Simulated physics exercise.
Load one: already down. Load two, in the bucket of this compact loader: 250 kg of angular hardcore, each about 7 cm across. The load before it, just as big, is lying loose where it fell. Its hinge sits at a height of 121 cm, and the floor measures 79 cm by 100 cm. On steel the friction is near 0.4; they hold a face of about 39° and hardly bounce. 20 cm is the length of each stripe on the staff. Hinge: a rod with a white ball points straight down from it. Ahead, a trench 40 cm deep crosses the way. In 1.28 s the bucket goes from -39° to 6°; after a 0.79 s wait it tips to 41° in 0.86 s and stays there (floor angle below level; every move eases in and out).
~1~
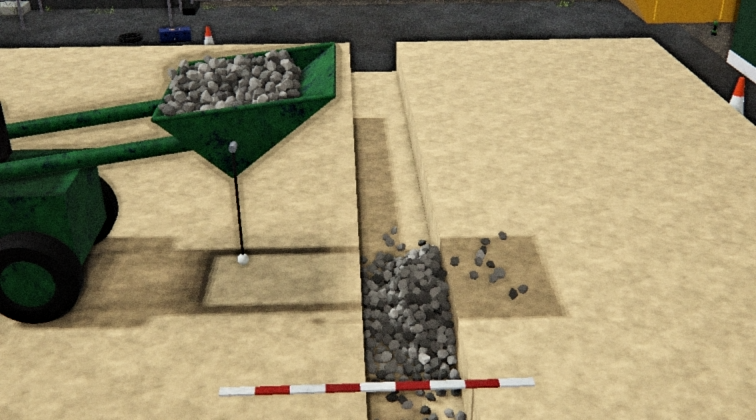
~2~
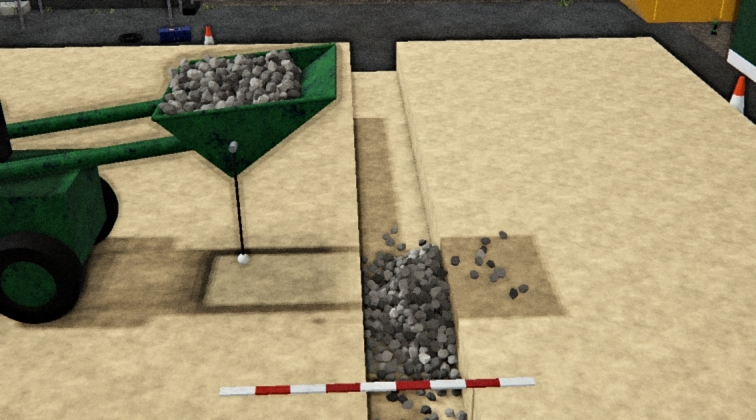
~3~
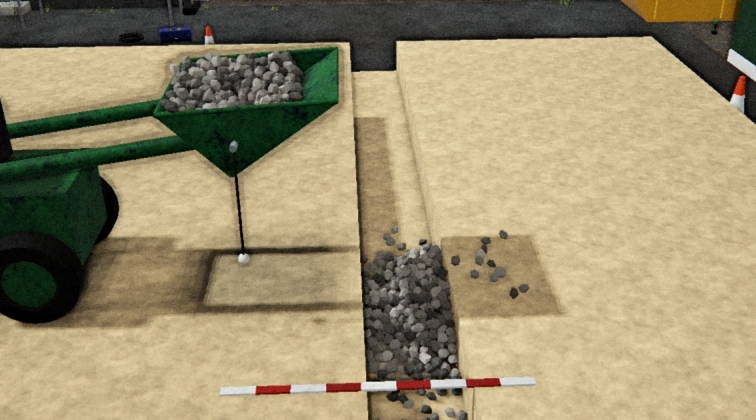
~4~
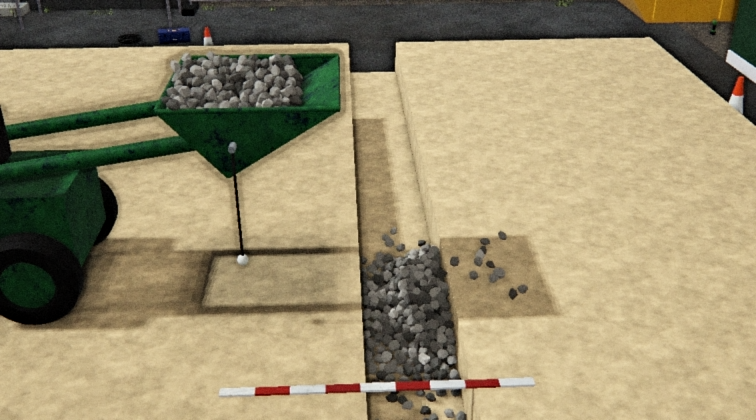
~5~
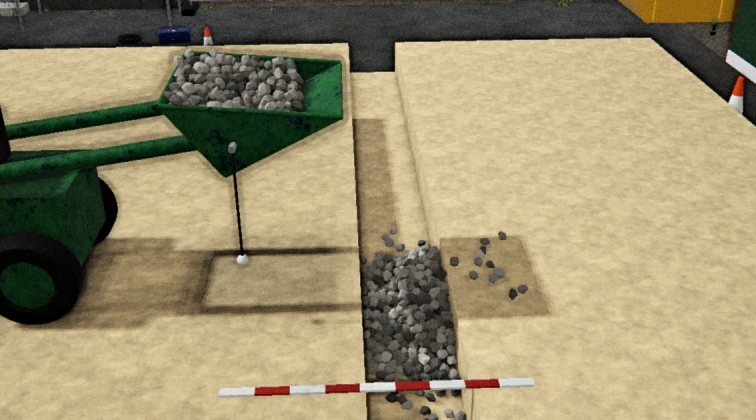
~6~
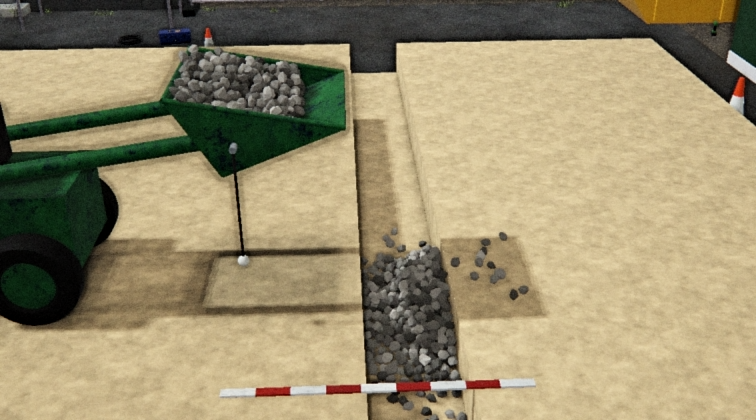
At first, a green loader on the left holds a bucket heaped with grey stones over sandy ground, beside a trench partly filled with similar stones. The raised bucket then tilts slightly, its right edge dipping toward the trench, while its stones stay inside and the loose ones below lie still.
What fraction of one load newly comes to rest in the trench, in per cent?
About 84 per cent.
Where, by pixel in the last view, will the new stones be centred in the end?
Middle: Approx. (386, 289) px.
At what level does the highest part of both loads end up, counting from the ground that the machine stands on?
Some 12 cm above that level.
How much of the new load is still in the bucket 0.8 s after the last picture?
About 100 percent.
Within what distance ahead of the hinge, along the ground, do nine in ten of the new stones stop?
Around 110 cm.
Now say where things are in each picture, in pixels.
The first picture shows lip at (335, 96), floor tilted -39°, highest stones at (262, 61). The earlier load is highest near (491, 267), 4 cm above ground level, 98 % in the trench, 2 % past the trench.
In the second picture, the bucket is at -38°, its lip at (336, 97); the top of the load is at (253, 63).
In the third picture, the bucket is at -36°, its lip at (338, 101); the top of the load is at (236, 64).
In the fourth picture, the bucket is at -32°, its lip at (340, 109); the top of the load is at (207, 67).
In the fifth picture, the bucket is at -27°, its lip at (342, 117); the top of the load is at (198, 65).
In the sixth picture, the bucket is at -22°, its lip at (346, 128); the top of the load is at (195, 61).
Then, 0.4 s after the last picture the floor is at -1°; in per cent of one load, 100 in the bucket, 98 in the trench, 2 past the trench; the foremost stones are at (499, 266).
Then, 0.8 s after the last picture the floor is at 6°; in per cent of one load, 100 in the bucket, 98 in the trench, 2 past the trench; the foremost stones are at (499, 266).
Then, 2.8 s after the last picture the floor is at 41°; in per cent of one load, 7 in the bucket, 40 short of the trench, 151 in the trench, 2 past the trench; the foremost stones are at (499, 266).
Then, 5.4 s after the last picture the floor is at 41°; in per cent of one load, 0 in the bucket, 16 short of the trench, 182 in the trench, 2 past the trench; the foremost stones are at (499, 266). Net gain in the trench, 84.
